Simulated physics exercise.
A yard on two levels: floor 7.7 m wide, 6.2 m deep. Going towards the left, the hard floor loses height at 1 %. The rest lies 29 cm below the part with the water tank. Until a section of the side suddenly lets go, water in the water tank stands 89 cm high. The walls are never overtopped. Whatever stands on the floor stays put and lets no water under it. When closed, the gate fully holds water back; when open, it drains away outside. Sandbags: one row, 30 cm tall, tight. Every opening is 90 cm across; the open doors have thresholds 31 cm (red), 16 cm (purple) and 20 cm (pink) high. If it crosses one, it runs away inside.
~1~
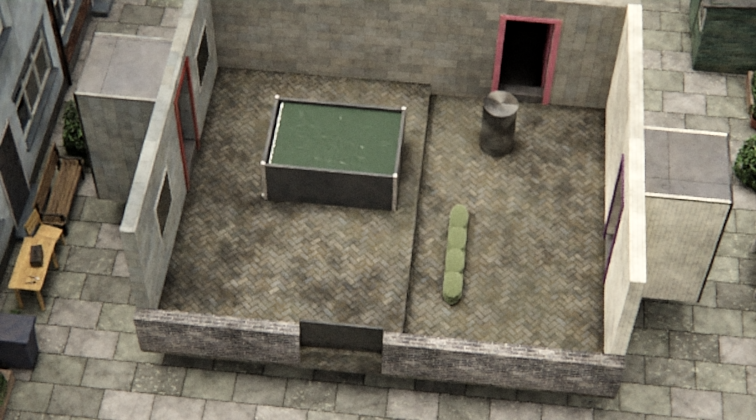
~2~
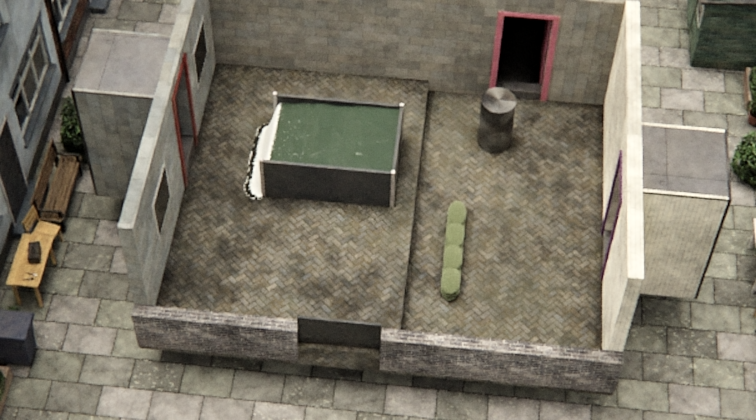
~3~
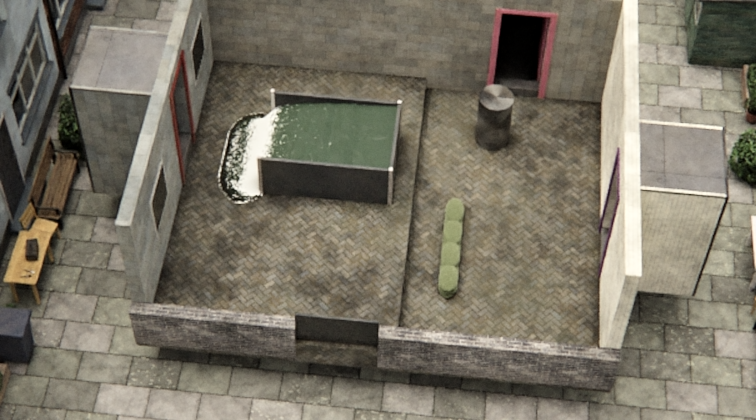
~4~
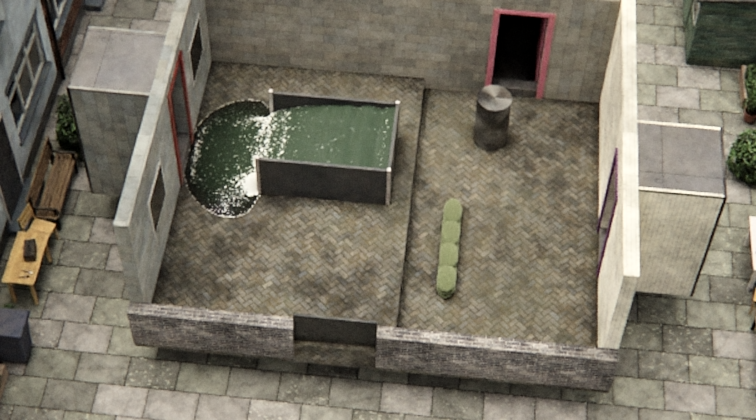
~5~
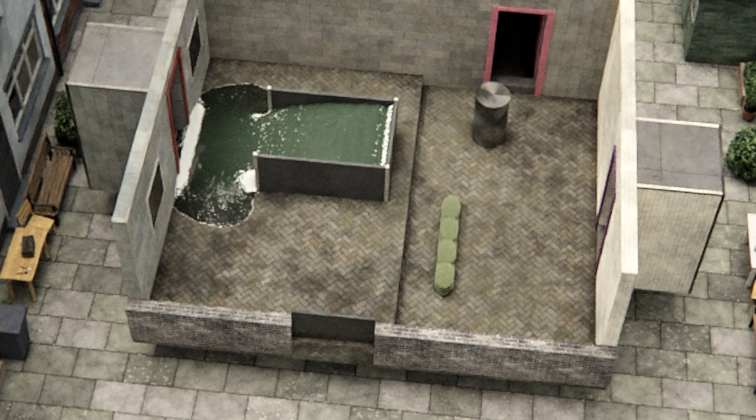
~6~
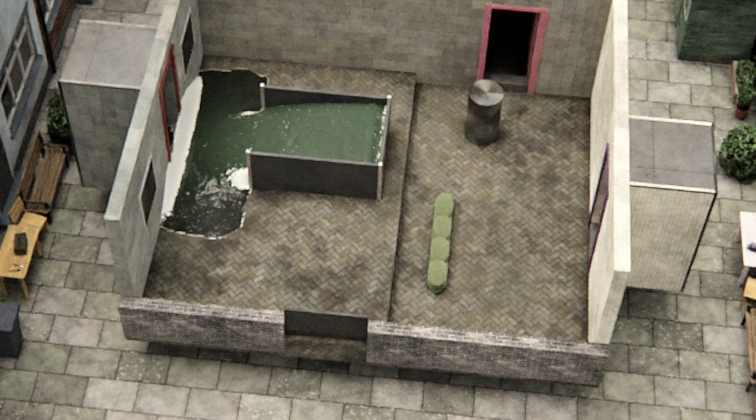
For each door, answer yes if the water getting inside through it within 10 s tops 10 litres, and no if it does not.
Red door - yes, purple door - no, pink door - no.
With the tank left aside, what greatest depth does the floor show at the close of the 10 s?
Up to some 23 cm.
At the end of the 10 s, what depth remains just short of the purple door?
Roughly 10.0 centimetres.
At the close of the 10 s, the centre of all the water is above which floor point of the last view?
Around (396, 200) in the last picture.
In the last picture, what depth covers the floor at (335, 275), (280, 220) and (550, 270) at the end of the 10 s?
Roughly 4, 2, 8 cm.
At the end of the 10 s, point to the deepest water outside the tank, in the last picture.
Roughly pixel (391, 345).
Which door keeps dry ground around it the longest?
Door reached last: Purple.
A moment later water covers 15 % of the floor and is deepest (60 cm) near (181, 145); red door 58 cm at the sill, 97 L in, purple door not reached, pink door not reached.
Soon after water covers 30 % of the floor and is deepest (54 cm) near (202, 62); red door 46 cm at the sill, 213 L in, purple door not reached, pink door not reached.
Next water covers 55 % of the floor and is deepest (32 cm) near (201, 68); red door 23 cm at the sill, 246 L in, purple door not reached, pink door 4 cm at the sill, 0 L in.
Later on water covers 90 % of the floor and is deepest (18 cm) near (576, 97); red door 12 cm at the sill, 247 L in, purple door 9 cm at the sill, 0 L in, pink door 12 cm at the sill, 0 L in.
At the end water covers 95 % of the floor and is deepest (23 cm) near (391, 345); red door 7 cm at the sill, 247 L in, purple door 10 cm at the sill, 0 L in, pink door 8 cm at the sill, 0 L in.
